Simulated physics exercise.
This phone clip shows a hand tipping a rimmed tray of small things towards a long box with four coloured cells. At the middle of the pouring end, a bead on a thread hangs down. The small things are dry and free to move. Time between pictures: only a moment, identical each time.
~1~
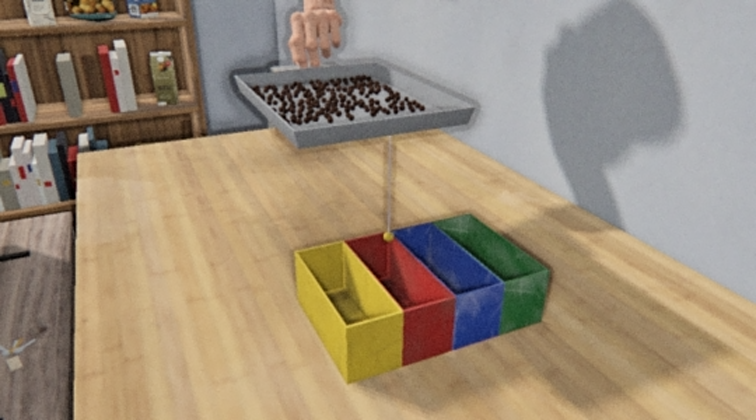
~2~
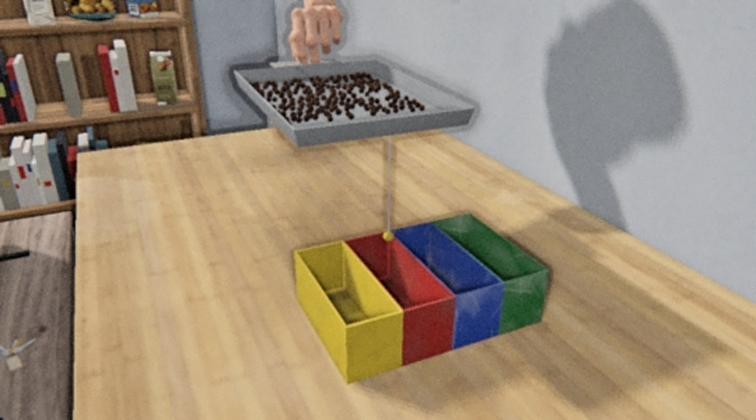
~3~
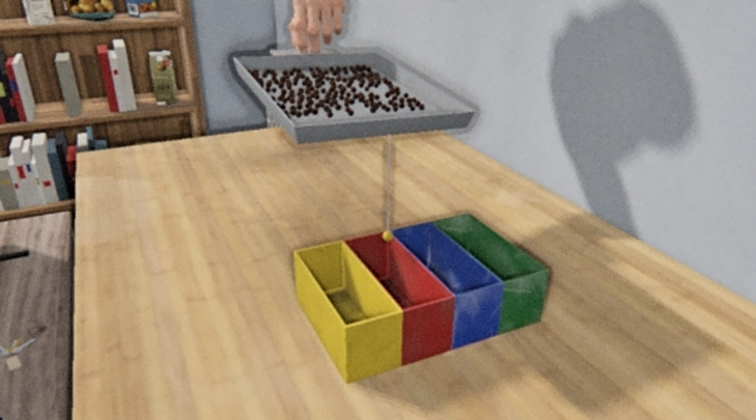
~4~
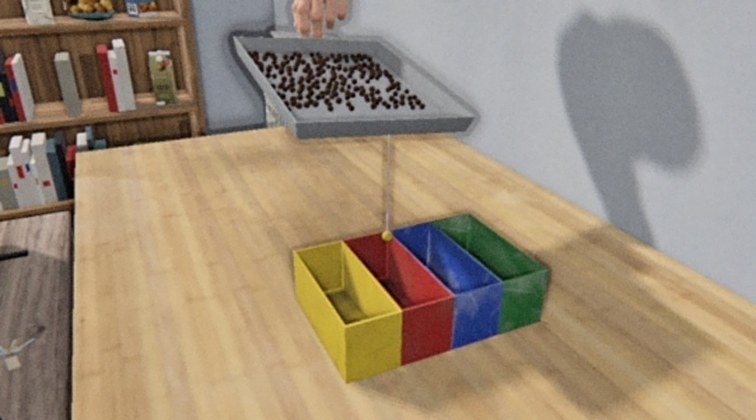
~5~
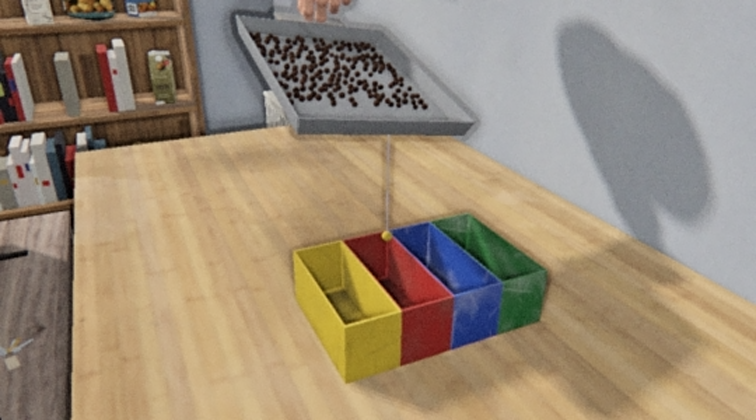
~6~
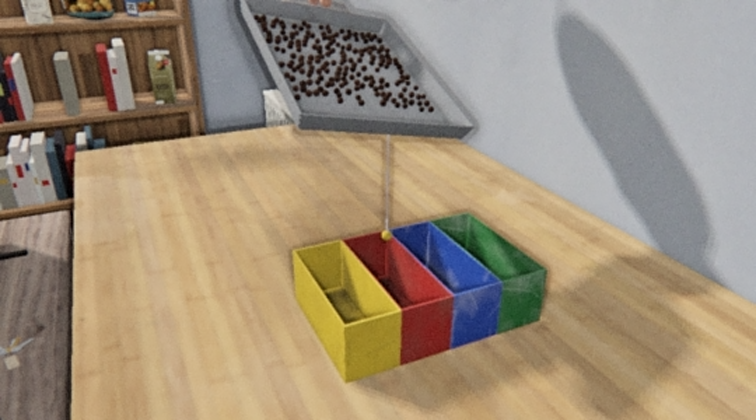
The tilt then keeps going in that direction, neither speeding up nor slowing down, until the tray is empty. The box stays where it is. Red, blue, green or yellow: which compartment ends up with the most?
The green one.
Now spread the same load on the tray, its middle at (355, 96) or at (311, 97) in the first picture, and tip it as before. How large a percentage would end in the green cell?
It comes to about 80 per cent the first time and about 80 per cent the second.
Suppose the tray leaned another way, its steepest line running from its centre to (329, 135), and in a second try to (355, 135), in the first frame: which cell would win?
Try 1 - that yellow cell; try 2 - the yellow cell.
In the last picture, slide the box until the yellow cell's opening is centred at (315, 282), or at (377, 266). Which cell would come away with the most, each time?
Green; the blue cell.
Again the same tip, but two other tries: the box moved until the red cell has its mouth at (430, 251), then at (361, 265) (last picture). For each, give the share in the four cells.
100 per cent, then 70 per cent.
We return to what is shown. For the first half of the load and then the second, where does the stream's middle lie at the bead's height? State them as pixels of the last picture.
Near (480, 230) to start, and near (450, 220) afterwards.
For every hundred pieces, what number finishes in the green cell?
About 80 per cent.
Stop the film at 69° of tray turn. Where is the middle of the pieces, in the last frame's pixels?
Centre estimate: (454, 157).
Soon, tray tipped steeply; about half on the tray; a small part in the green cell; a stray few in the blue cell; about a third falling or outside the box.
A while on, tray tipped past a quarter turn; a stray few on the tray; most in the green cell; a small part in the blue cell; a stray few in the red cell; a small part falling or outside the box.
Towards the end, tray tipped past a quarter turn; most in the green cell; a small part in the blue cell; a stray few in the red cell; a small part falling or outside the box.
Finally, tray tipped past a quarter turn; most in the green cell; a small part in the blue cell; a stray few in the red cell; none in the yellow cell; a small part outside the box.
